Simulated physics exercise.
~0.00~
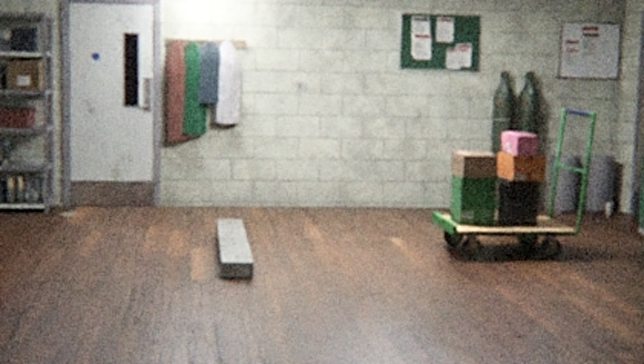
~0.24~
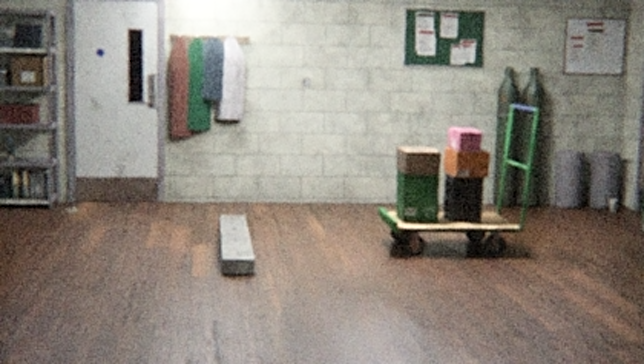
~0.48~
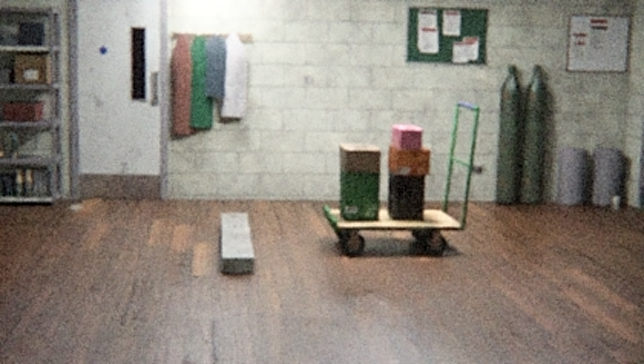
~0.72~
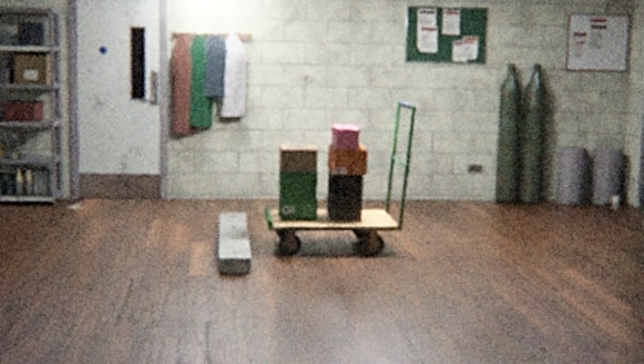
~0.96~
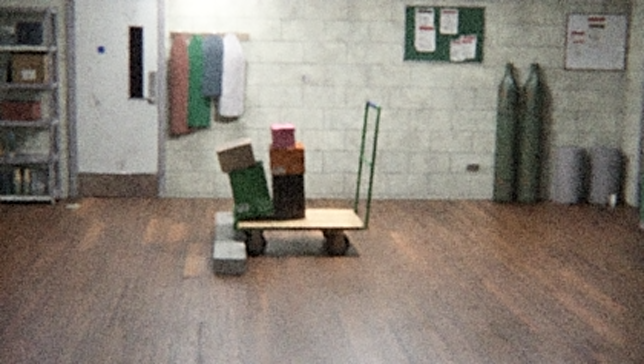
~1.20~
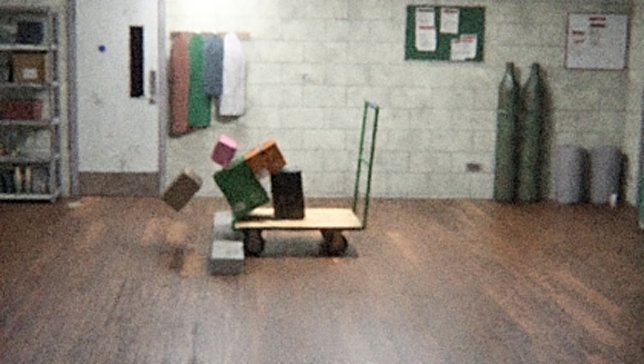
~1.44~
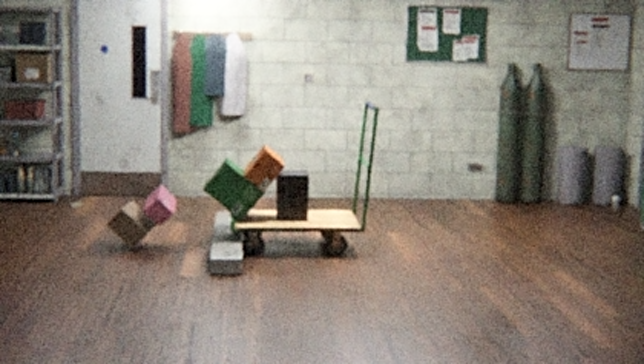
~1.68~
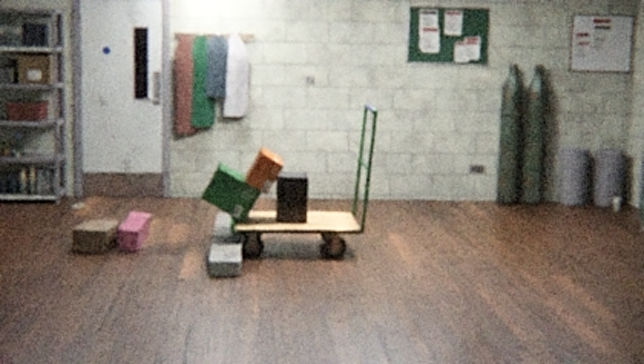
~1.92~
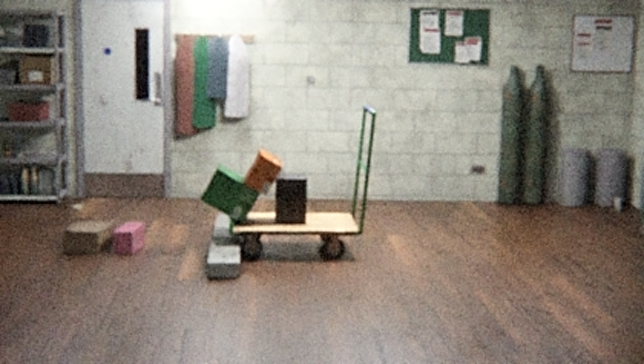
In the video, a flat cart carrying stacked boxes rolls left across a floor and stops abruptly at a low grey kerb. The brown and pink boxes tumble onto the floor, while the green one tips at the deck's front edge with the orange one leaning behind it and the black one upright.
